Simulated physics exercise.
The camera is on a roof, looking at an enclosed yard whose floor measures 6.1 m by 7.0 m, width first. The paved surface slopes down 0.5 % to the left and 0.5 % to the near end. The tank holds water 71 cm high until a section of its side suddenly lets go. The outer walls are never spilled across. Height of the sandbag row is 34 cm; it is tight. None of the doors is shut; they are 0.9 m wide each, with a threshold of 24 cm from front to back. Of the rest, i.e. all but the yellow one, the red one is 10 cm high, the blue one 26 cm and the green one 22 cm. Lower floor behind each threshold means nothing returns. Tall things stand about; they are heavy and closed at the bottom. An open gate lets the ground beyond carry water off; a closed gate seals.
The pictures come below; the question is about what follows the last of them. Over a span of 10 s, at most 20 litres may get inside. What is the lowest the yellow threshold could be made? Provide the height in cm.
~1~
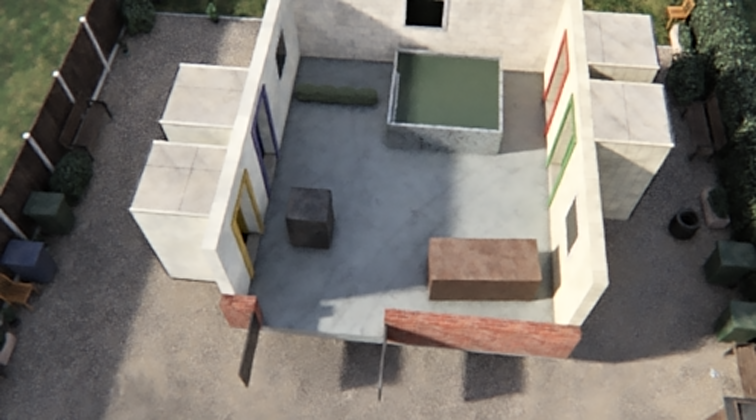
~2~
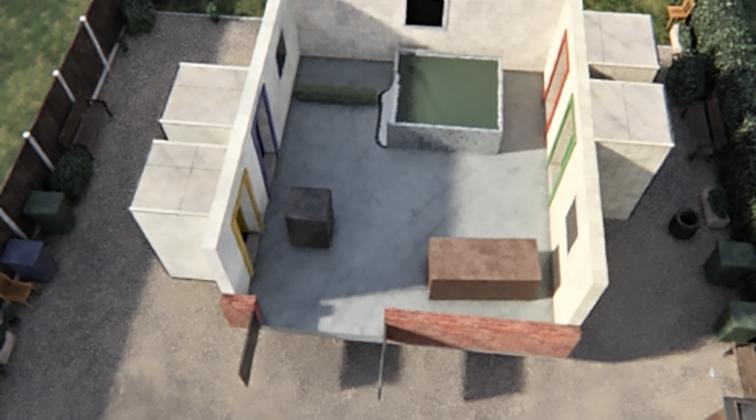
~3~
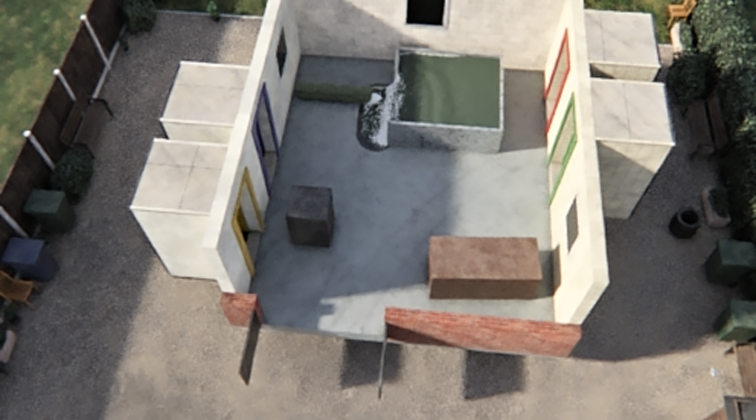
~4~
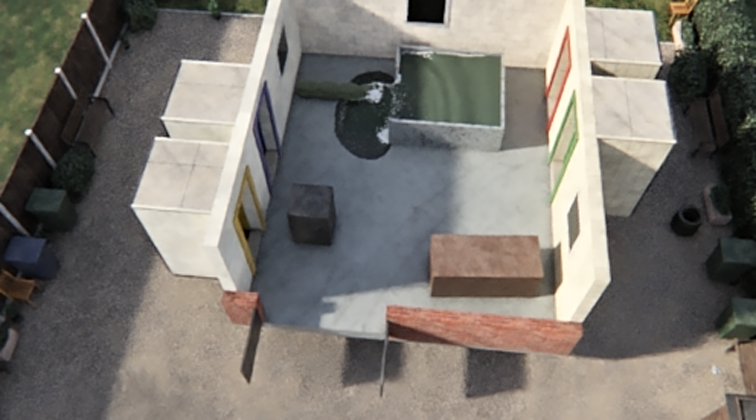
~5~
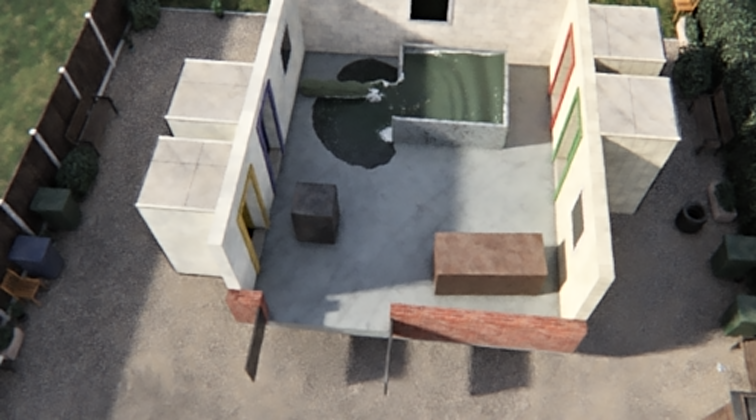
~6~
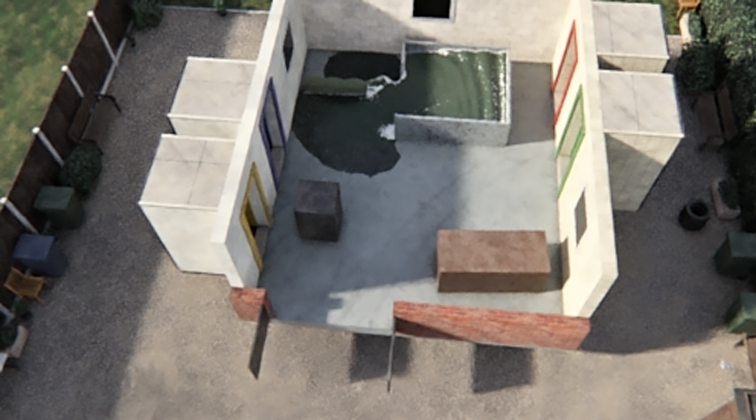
Around 12.5 cm high.
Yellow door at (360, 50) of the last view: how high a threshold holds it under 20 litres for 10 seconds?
Something near 16 cm.
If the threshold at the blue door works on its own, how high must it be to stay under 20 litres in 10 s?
The blue door needs around 23 cm.
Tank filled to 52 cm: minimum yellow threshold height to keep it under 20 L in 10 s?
I'd go with near 8.5 cm then.
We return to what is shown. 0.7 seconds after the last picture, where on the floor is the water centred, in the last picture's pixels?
Around (415, 108).
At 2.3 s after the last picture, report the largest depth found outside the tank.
About 45 cm.
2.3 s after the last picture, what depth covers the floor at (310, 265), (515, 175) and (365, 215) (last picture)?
The three readings, in order, are 2, 0 and 3 cm.
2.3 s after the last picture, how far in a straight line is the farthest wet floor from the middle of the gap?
The front is some 5.8 m out.
Then, 0.7 s after the last picture water covers 25 % of the floor, deepest (48 cm) near (388, 96); it has not reached the yellow door.
Then, 2.3 s after the last picture water covers 40 % of the floor, deepest (45 cm) near (253, 305); 17 cm at the yellow door, 13 litres in over its 7 cm threshold.
Then, 9.3 s after the last picture water covers 95 % of the floor, deepest (14 cm) near (253, 305); 8 cm at the yellow door, 88 litres in over its 7 cm threshold.
At the yellow door as built, the water peaked near 17 cm, 2.3 s after the last picture.
Run again over the same 10 s with other heights there, 36 litres in over 10.5 cm, 11 litres over 14.5 cm. The limit of 20 litres is kept from about 12.5 cm up.
